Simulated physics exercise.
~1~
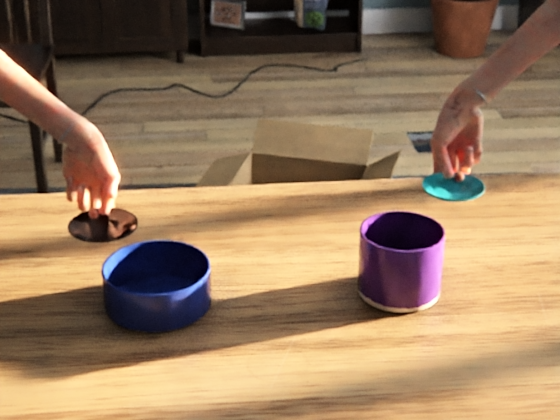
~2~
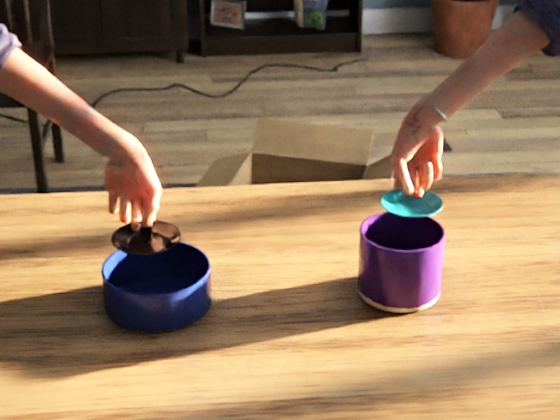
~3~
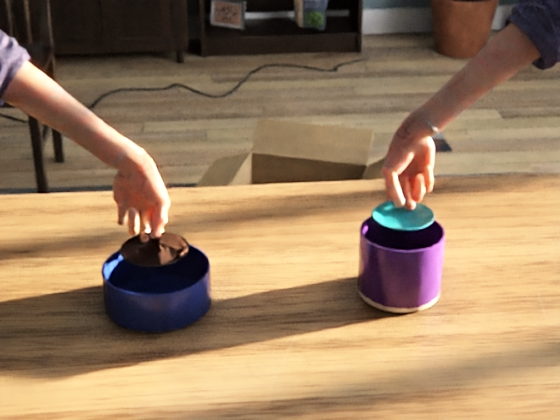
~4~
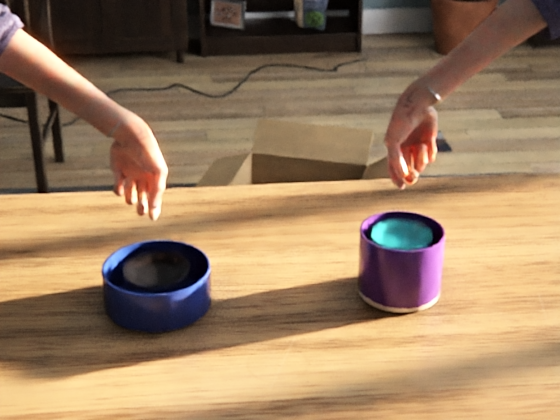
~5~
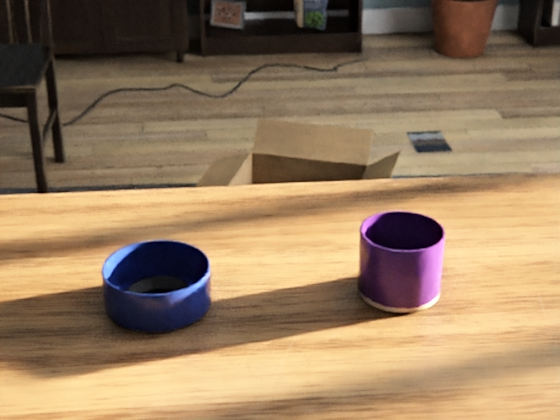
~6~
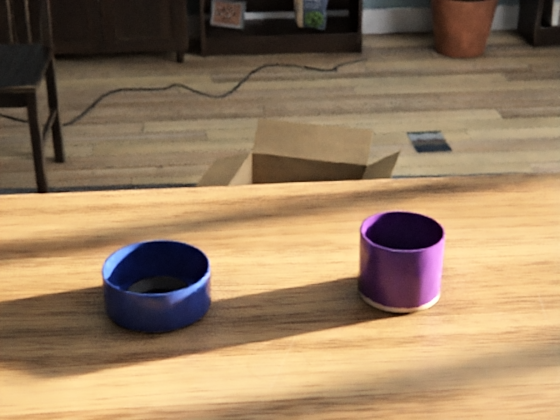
Two hands lowered a black disc over a blue container on the left and a turquoise disc over a purple one on the right, then let go and drew away, and both discs slipped past the rims and dropped inside.
